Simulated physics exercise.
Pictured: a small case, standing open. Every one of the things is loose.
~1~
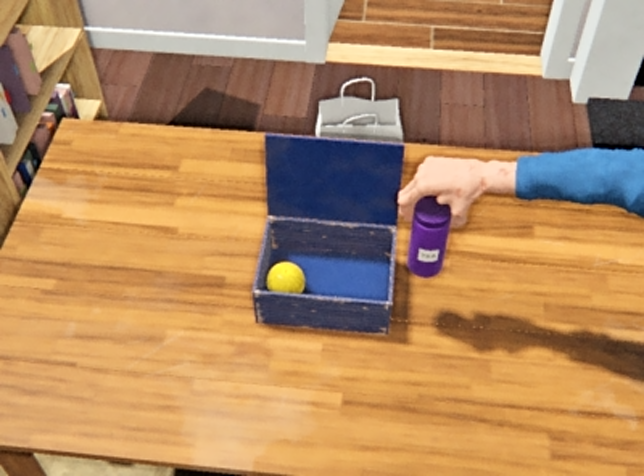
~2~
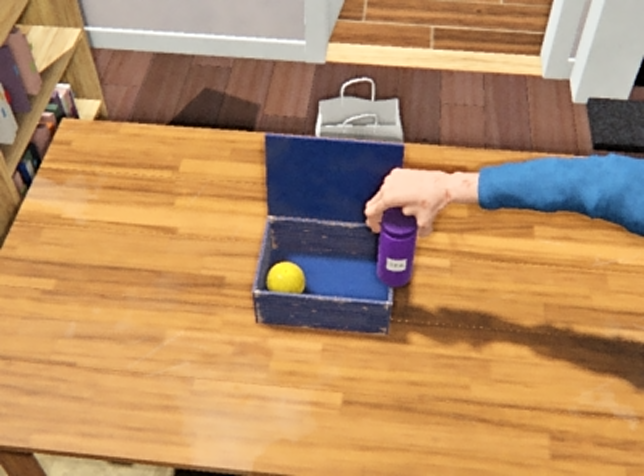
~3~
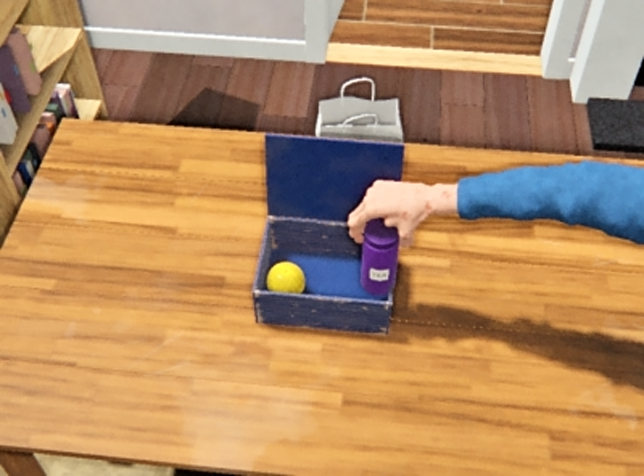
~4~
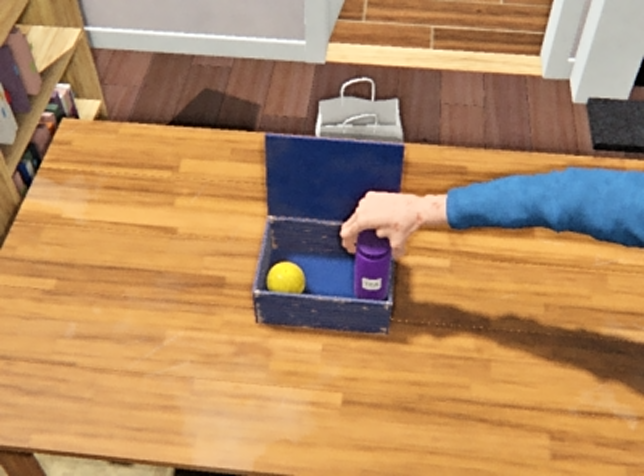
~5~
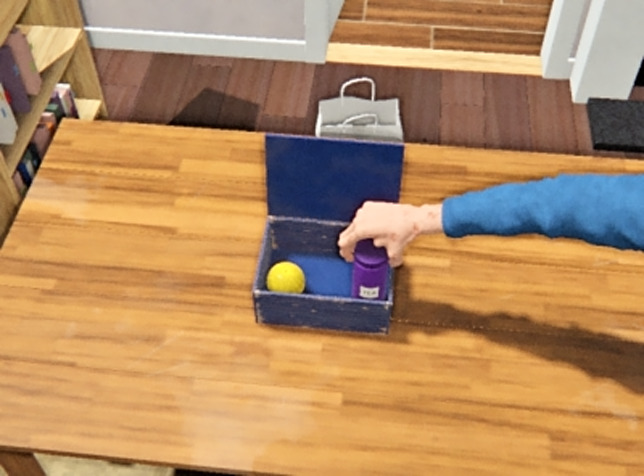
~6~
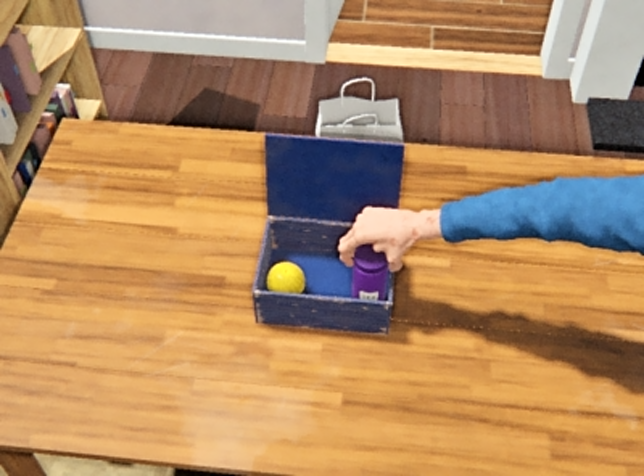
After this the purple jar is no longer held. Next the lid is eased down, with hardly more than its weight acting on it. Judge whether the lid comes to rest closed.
It does not; the lid stays raised.
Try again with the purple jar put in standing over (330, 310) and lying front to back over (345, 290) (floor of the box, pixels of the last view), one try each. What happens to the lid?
First time it won't go down, and next time it drops into place.
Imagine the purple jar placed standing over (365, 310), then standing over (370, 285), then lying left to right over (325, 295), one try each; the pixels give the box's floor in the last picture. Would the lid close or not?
The lid stays partly open the first time, stays partly open the second time and goes all the way down the third time.
Then, 1.50 s past the last view, lid 69° above the rim.
Then, 1.80 s past the last view, lid 32° above the rim.
Finally, lid 32° above the rim; both still in place. Final places as the last picture's camera would see them, purple jar near (370, 280).
